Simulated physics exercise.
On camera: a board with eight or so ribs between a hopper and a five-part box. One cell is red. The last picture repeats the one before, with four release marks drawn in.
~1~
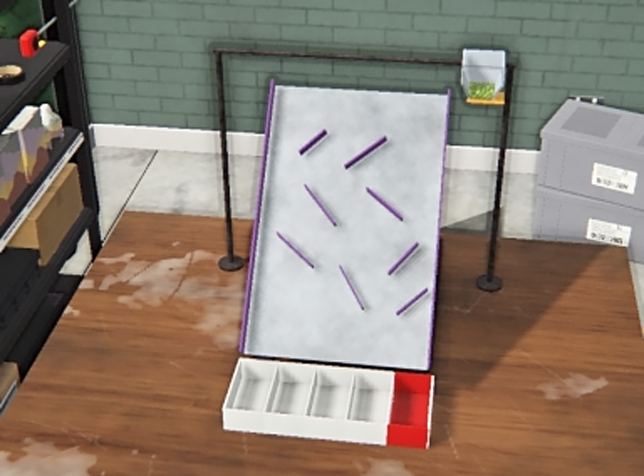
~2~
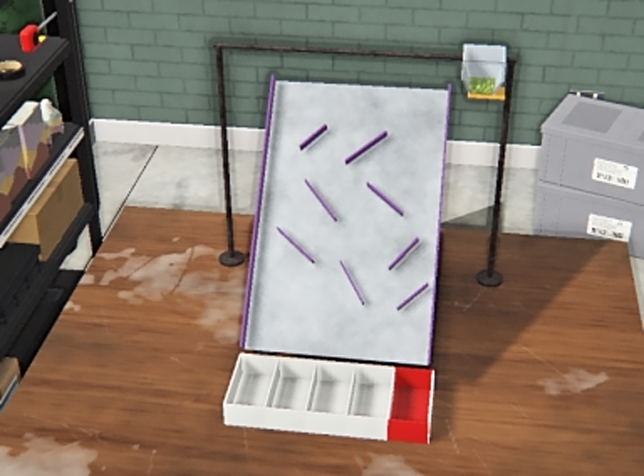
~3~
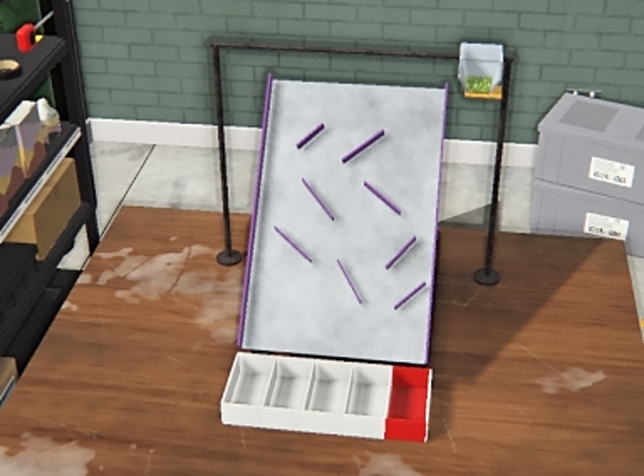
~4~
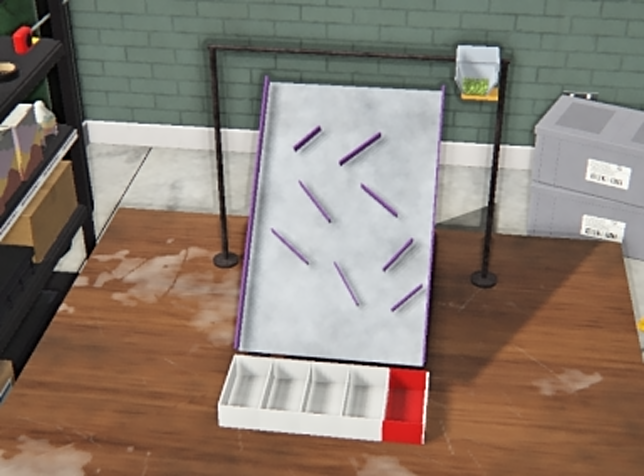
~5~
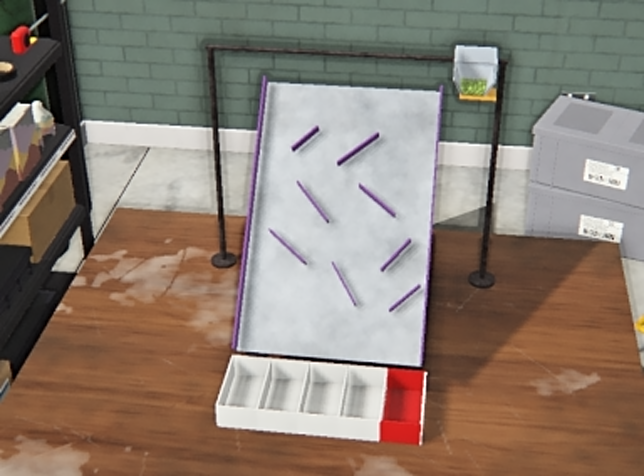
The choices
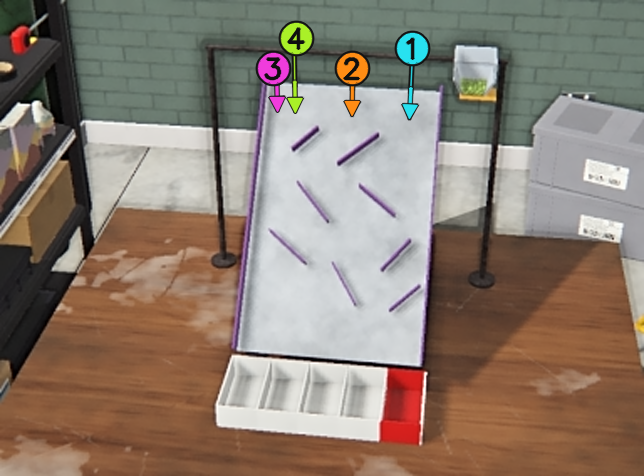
Only the camera moves, shifting very slightly so the whole view drifts a little, while the board, the container and everything else stay still. The place is a room with a wooden floor and a green brick wall, seen from above and in front. A pale sloping board with purple edges and ribs stands below a clear container of green pieces at upper right, above a white five-part box with its rightmost cell red, between dark shelves and grey bins.
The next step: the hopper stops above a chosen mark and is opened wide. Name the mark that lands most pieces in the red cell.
Mark 2 does it best.
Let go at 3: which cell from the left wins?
It is the first one.
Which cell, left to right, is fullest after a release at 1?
The fourth from the left.
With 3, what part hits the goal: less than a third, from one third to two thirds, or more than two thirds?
Less than a third.
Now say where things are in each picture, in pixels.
The first frame shows hopper at (481, 91), dried peas, door shut.
The second frame shows ribs (299, 146) to (326, 124), (345, 161) to (387, 131), (305, 179) to (335, 218).
The third frame shows ribs (364, 181) to (400, 212), (274, 226) to (310, 259), (386, 267) to (415, 236).
The fourth frame shows ribs (334, 262) to (357, 304), (391, 309) to (422, 284).
The fifth frame shows red cell at (400, 431), number 5 of 5 from the left.
On the marked copy, mark 1 meets the board at (409, 113); mark 2 meets the board at (352, 110); mark 3 meets the board at (277, 106); mark 4 meets the board at (295, 107).
If 1 is chosen, about a quarter in the red cell, about two thirds in other cells.
If 2 is chosen, about half in the red cell, about half in other cells, a stray few outside the box.
If 3 is chosen, a stray few in the red cell, nearly all in other cells, a small part outside the box.
If 4 is chosen, none in the red cell, nearly all in other cells.
